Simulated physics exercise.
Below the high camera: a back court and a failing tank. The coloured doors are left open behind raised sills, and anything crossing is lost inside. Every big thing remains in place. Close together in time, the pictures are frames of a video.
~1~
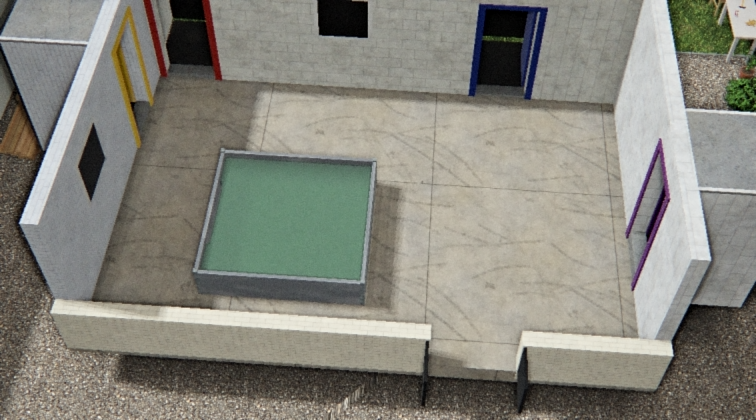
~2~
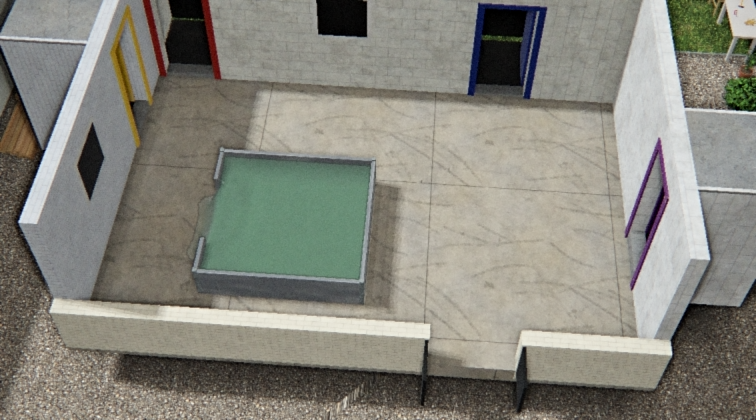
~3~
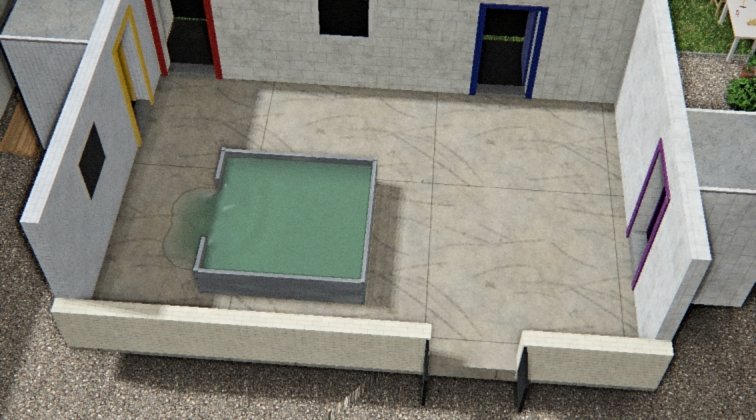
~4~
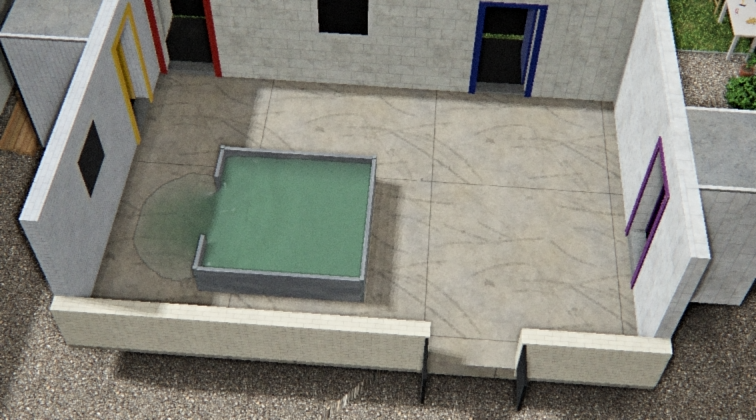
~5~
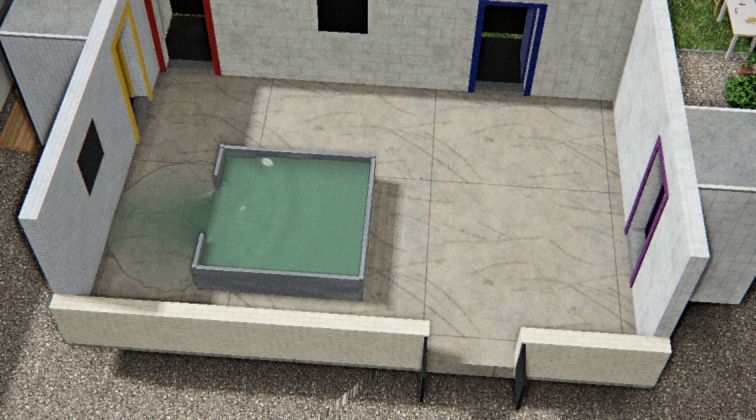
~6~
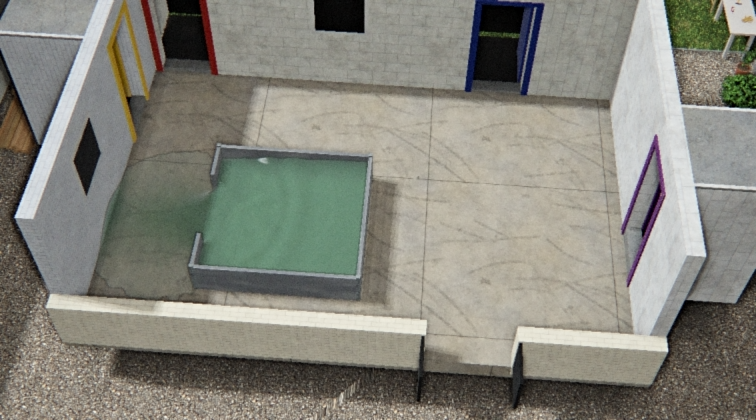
A square tank of green water breaks open on its left side and leaks leftward.
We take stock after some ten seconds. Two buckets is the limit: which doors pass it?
My prediction: Purple door: Within two buckets; red door: Exceeds two buckets; blue door: Within two buckets; yellow door: Within two buckets.
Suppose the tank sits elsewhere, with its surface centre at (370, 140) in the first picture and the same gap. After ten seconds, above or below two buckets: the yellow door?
As I see it, the yellow door overshoots.
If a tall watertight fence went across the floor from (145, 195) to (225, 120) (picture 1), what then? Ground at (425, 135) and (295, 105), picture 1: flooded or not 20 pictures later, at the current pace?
Result, in order: Bone-dry / swamped.
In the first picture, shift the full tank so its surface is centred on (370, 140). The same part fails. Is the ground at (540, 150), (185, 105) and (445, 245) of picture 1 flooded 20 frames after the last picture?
In the order asked: Not reached, reached by the flood, not reached.
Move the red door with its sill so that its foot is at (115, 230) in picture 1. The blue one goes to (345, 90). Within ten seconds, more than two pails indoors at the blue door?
Well, the blue one simply keeps within it.
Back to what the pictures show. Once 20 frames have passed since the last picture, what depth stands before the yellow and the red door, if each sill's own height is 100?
In order: Roughly 80 % and 240 %.
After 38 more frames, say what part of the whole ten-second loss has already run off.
Around 65 percent.
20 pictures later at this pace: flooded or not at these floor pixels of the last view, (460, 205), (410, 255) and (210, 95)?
Result, in the order given: Not wetted / not wetted / wetted.
A moment on, water covers 10 % of the floor; the purple door not reached, the red door not reached, the blue door not reached, the yellow door wet at the sill, nothing in.
Next, water covers 20 % of the floor; the purple door not reached, the red door wet at the sill, nothing in, the blue door not reached, the yellow door wet at the sill, nothing in.
Then, water covers 30 % of the floor; the purple door not reached, the red door over two buckets in, the blue door not reached, the yellow door wet at the sill, nothing in.
Later, water covers 70 % of the floor; the purple door wet at the sill, nothing in, the red door far over two buckets in, the blue door wet at the sill, nothing in, the yellow door wet at the sill, nothing in.
In the end, water covers 90 % of the floor; the purple door wet at the sill, nothing in, the red door far over two buckets in, the blue door wet at the sill, nothing in, the yellow door wet at the sill, nothing in.
